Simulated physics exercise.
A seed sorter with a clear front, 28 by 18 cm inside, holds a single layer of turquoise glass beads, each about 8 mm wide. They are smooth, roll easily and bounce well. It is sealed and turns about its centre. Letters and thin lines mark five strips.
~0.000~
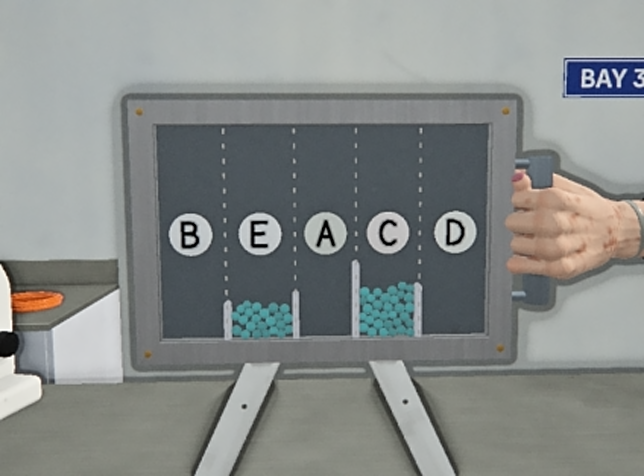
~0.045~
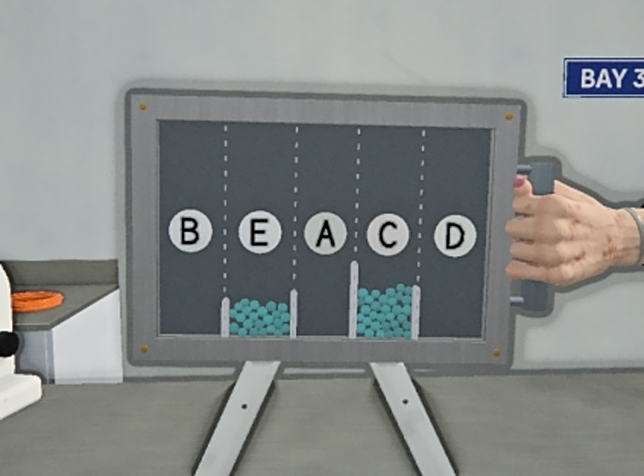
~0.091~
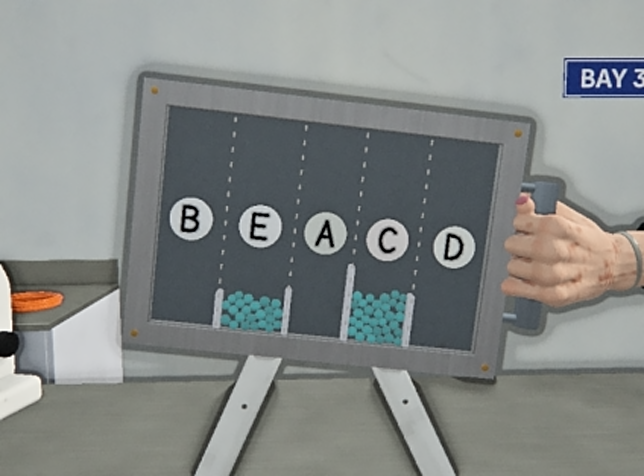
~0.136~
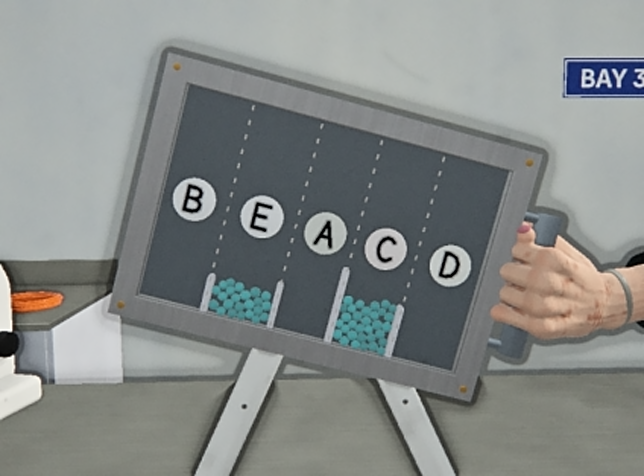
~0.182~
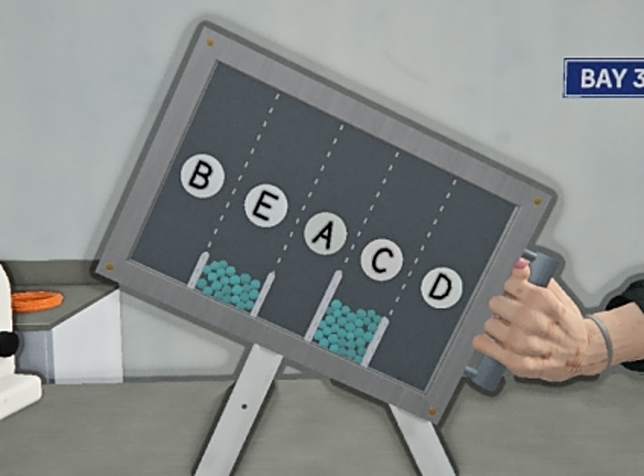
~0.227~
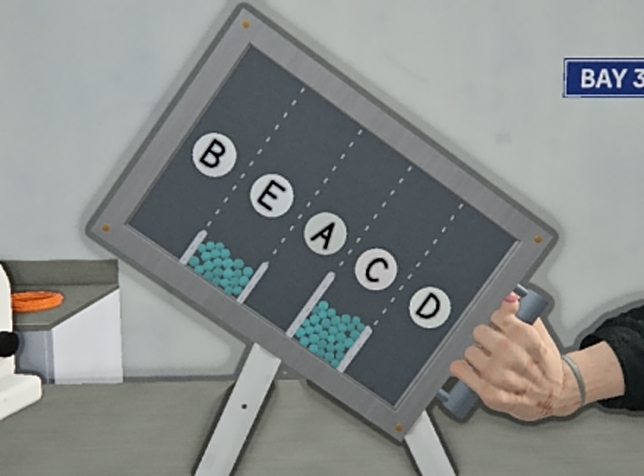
In a grey room, a hand steadily turns a framed panel of turquoise beads clockwise.
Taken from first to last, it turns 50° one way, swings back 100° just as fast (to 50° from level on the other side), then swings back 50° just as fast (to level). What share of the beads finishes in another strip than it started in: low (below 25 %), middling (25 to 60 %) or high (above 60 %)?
Low.
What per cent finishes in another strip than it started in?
Roughly 0 per cent.
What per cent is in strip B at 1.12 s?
About 0 per cent.
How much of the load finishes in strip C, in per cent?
About 60 per cent.
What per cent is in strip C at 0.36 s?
Some 60 per cent.
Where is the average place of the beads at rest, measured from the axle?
Some 1 cm right and 7 cm below.
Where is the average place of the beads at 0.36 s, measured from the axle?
Some 5 cm left and 5 cm below.
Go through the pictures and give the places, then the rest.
Level; about 60 beads; beads centred (335, 315); top one (402, 286); A (326, 233), B (191, 235), C (388, 233), D (455, 232), E (260, 234), in the first frame.
Turned 2° clockwise; beads centred (333, 315); top one (401, 288), in the second frame.
Turned 7° clockwise; beads centred (325, 316); top one (239, 295); wall ends (411, 297), (352, 267), (289, 291), (220, 292), in the third frame.
Turned 15° clockwise; beads centred (313, 315); top one (231, 282), in the fourth frame.
Turned 26° clockwise; beads centred (299, 312); top one (223, 265), in the fifth frame.
Turned 36° clockwise; beads centred (285, 306); top one (211, 246); A (326, 234), B (215, 155), C (376, 269), D (430, 308), E (272, 196), in the sixth frame.
After 0.36 s, it stands 50° clockwise; C 60 %, E 40 %; 0 % have changed strip.
After 1.12 s, it stands 24° anticlockwise; C 60 %, E 40 %; 0 % have changed strip.
After 1.30 s, it stands level; C 60 %, E 40 %; 0 % have changed strip.
All still by 1.8 s, it stands level; A 0 %, B 0 %, C 60 %, D 0 %, E 40 %; 0 % have changed strip.
